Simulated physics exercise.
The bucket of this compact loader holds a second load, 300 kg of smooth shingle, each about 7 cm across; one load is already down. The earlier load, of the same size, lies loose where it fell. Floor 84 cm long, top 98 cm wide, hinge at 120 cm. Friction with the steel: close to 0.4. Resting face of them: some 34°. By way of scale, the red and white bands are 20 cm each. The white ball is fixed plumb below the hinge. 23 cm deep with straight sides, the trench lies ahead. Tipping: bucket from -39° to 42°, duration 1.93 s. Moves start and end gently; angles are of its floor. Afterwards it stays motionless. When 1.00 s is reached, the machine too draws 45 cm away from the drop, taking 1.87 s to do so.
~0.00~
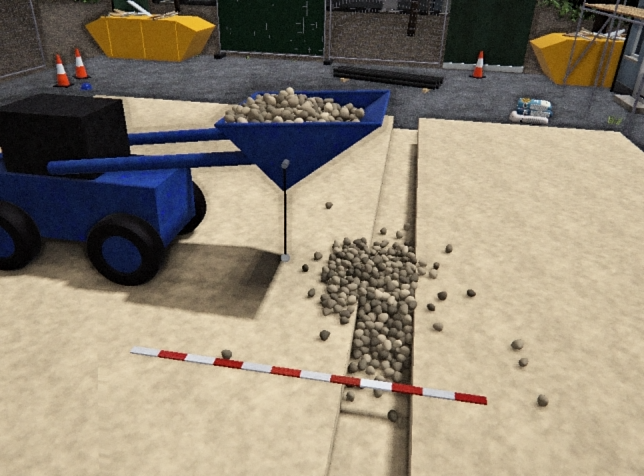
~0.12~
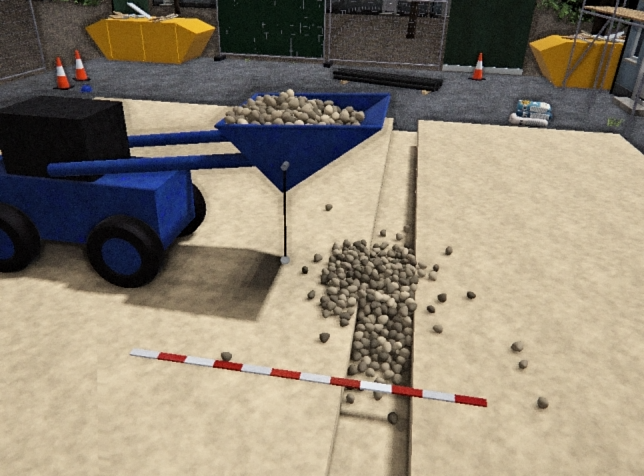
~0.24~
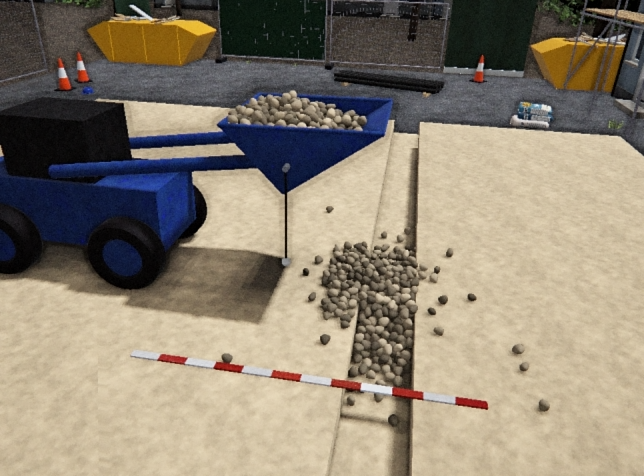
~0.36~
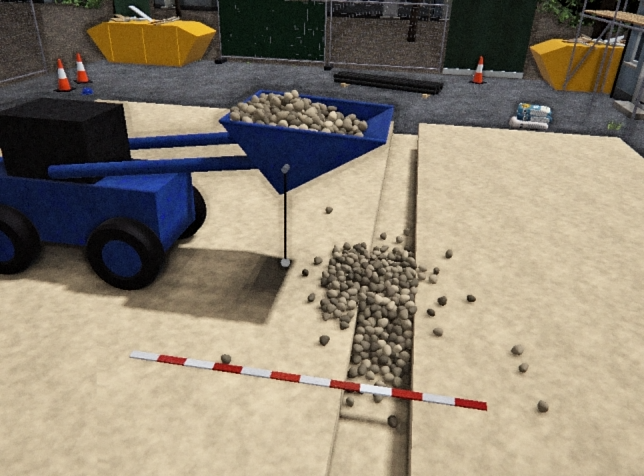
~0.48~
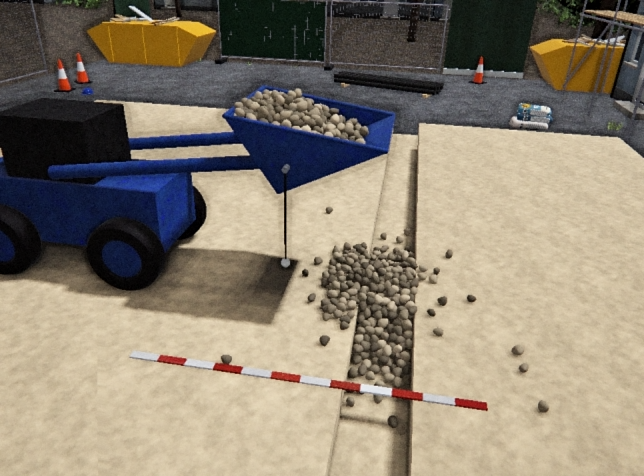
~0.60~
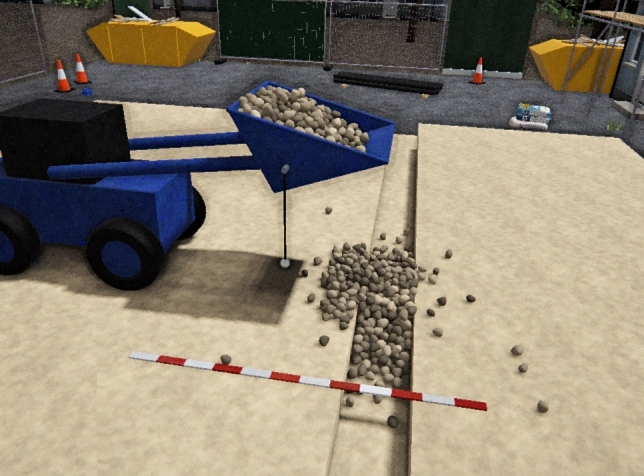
A blue machine held a bucket of round stones near a trench already partly filled with loose stones, and the bucket slowly tilted forward, its right side dipping while the machine stayed almost still.
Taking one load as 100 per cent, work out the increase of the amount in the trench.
The amount rises by roughly 59 per cent.
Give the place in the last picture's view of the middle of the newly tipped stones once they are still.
I'd say close to (382, 283).
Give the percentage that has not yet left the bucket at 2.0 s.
Some 5 percent, roughly.
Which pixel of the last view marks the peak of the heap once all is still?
The crest lands at roughly (373, 269).
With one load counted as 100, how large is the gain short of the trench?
Some 25 per cent.
After 1.5 s the floor is at 29°; in per cent of one load, 88 in the bucket, 17 short of the trench, 94 in the trench, 2 past the trench; the foremost stones are at (473, 317).
After 2.0 s the floor is at 42°; in per cent of one load, 6 in the bucket, 47 short of the trench, 136 in the trench, 11 past the trench; the foremost stones are at (482, 309).
After 3.3 s the floor is at 42°; in per cent of one load, 0 in the bucket, 39 short of the trench, 143 in the trench, 18 past the trench; the foremost stones are at (511, 325).
After 5.8 s the floor is at 42°; in per cent of one load, 0 in the bucket, 39 short of the trench, 143 in the trench, 18 past the trench; the foremost stones are at (511, 325). Net gain in the trench, 59.
